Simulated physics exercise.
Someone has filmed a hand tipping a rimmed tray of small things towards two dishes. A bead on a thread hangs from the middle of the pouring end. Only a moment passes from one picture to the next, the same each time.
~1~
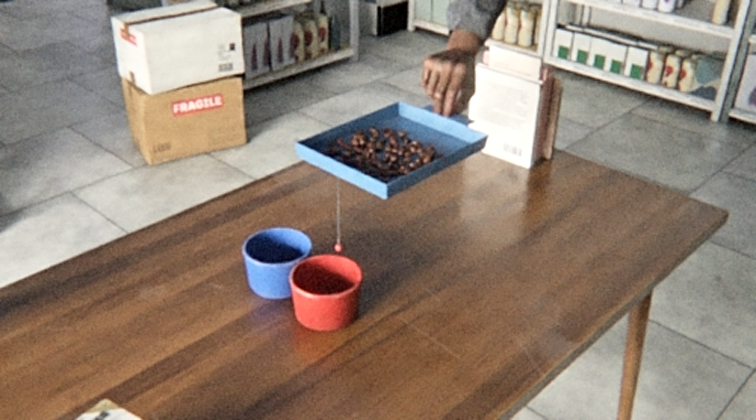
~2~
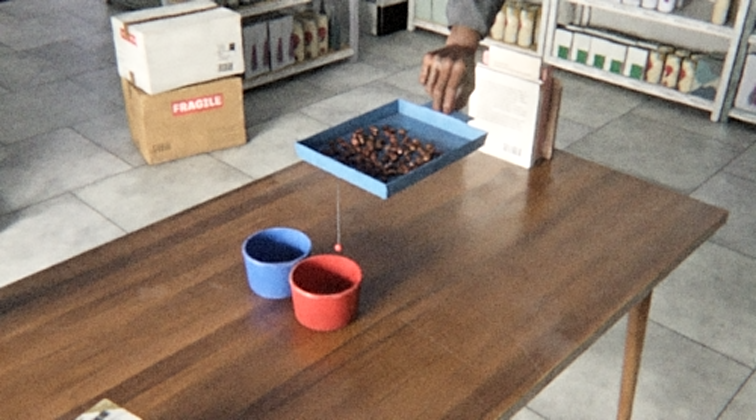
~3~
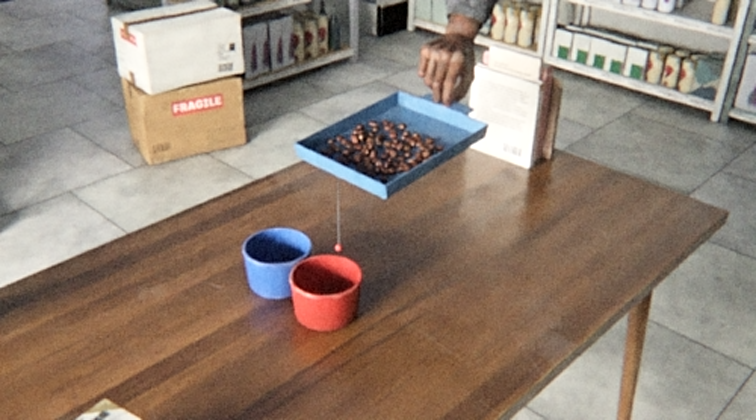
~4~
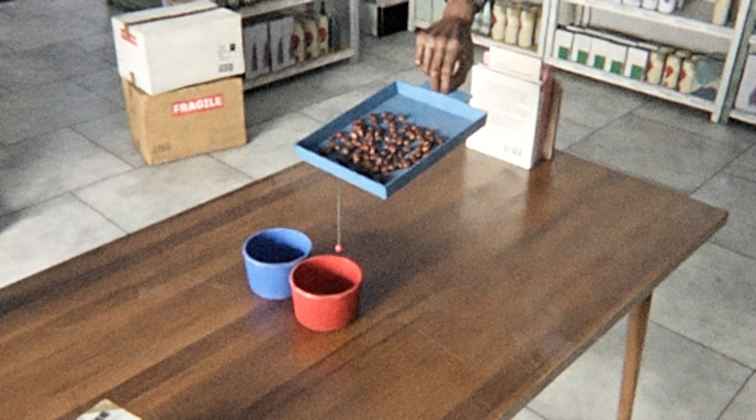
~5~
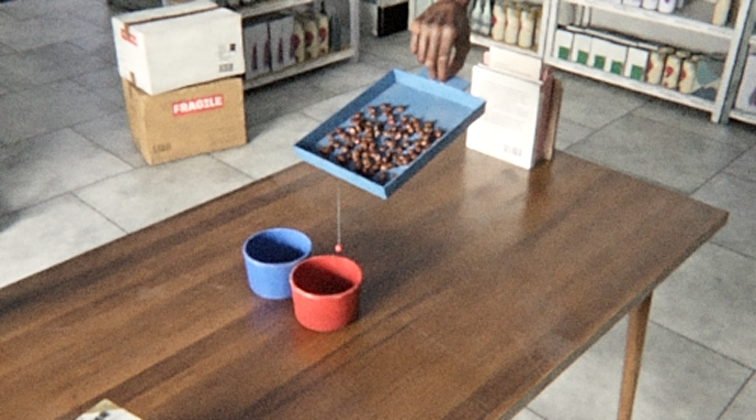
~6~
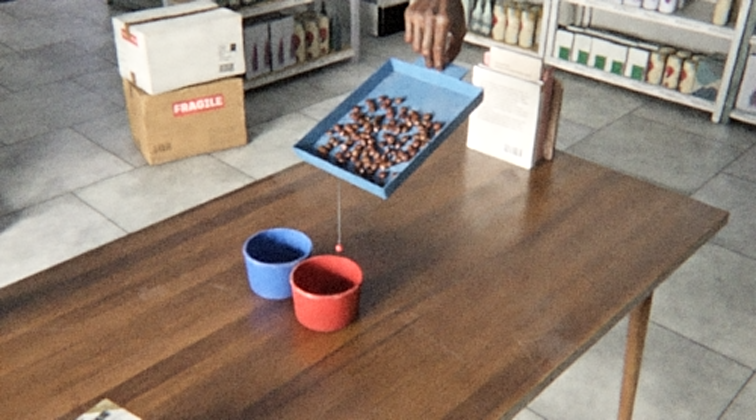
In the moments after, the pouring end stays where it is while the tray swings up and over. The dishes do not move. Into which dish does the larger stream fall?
More goes to the right dish.
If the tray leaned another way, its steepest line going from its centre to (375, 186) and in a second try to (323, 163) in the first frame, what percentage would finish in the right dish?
Near 20 % and 0 %.
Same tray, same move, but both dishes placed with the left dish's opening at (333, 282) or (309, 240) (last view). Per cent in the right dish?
The first gives 0 %, the second 10 %.
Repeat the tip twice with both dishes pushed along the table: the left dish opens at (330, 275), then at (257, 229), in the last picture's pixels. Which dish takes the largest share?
At the first place the left-hand dish, at the second the right dish.
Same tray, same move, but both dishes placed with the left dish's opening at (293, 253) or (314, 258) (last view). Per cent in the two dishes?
The first gives 80 %, the second 50 %.
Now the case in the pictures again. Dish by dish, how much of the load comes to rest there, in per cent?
Left dish near 20 in a hundred; right dish near 50.
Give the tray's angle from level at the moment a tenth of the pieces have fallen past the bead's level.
At about 100°.
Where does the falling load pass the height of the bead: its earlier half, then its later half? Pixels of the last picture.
At about (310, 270), then at (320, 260).
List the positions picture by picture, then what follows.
The first frame shows corners of the pouring end at (298, 143) and (387, 184), level; middle of the load at (375, 156), flat chocolate drops; left dish at (253, 273); right dish at (301, 305); bead on its thread at (339, 248).
The second frame shows corners of the pouring end at (298, 142) and (386, 184), level; middle of the load at (375, 155).
The third frame shows corners of the pouring end at (297, 143) and (385, 184), tipped barely, level across its low end; middle of the load at (374, 152).
The fourth frame shows corners of the pouring end at (296, 144) and (384, 185), tipped a little, level across its low end; middle of the load at (374, 149).
The fifth frame shows corners of the pouring end at (295, 145) and (383, 186), tipped clearly, level across its low end; middle of the load at (373, 145).
The sixth frame shows corners of the pouring end at (294, 146) and (383, 187), tipped clearly, level across its low end; middle of the load at (372, 142); left dish at (253, 274); right dish at (301, 305).
Soon after the last picture, tray tipped steeply; all on the tray.
A little later, tray tipped past a quarter turn; about a quarter on the tray; about a quarter in the right dish; a small part in the left dish; a small part outside both; about half in the air.
Later still, tray tipped past a quarter turn; about half in the right dish; about a quarter in the left dish; about a third outside both; a stray few in the air.
At rest, tray tipped past a quarter turn; about half in the right dish; about a quarter in the left dish; about a third outside both.
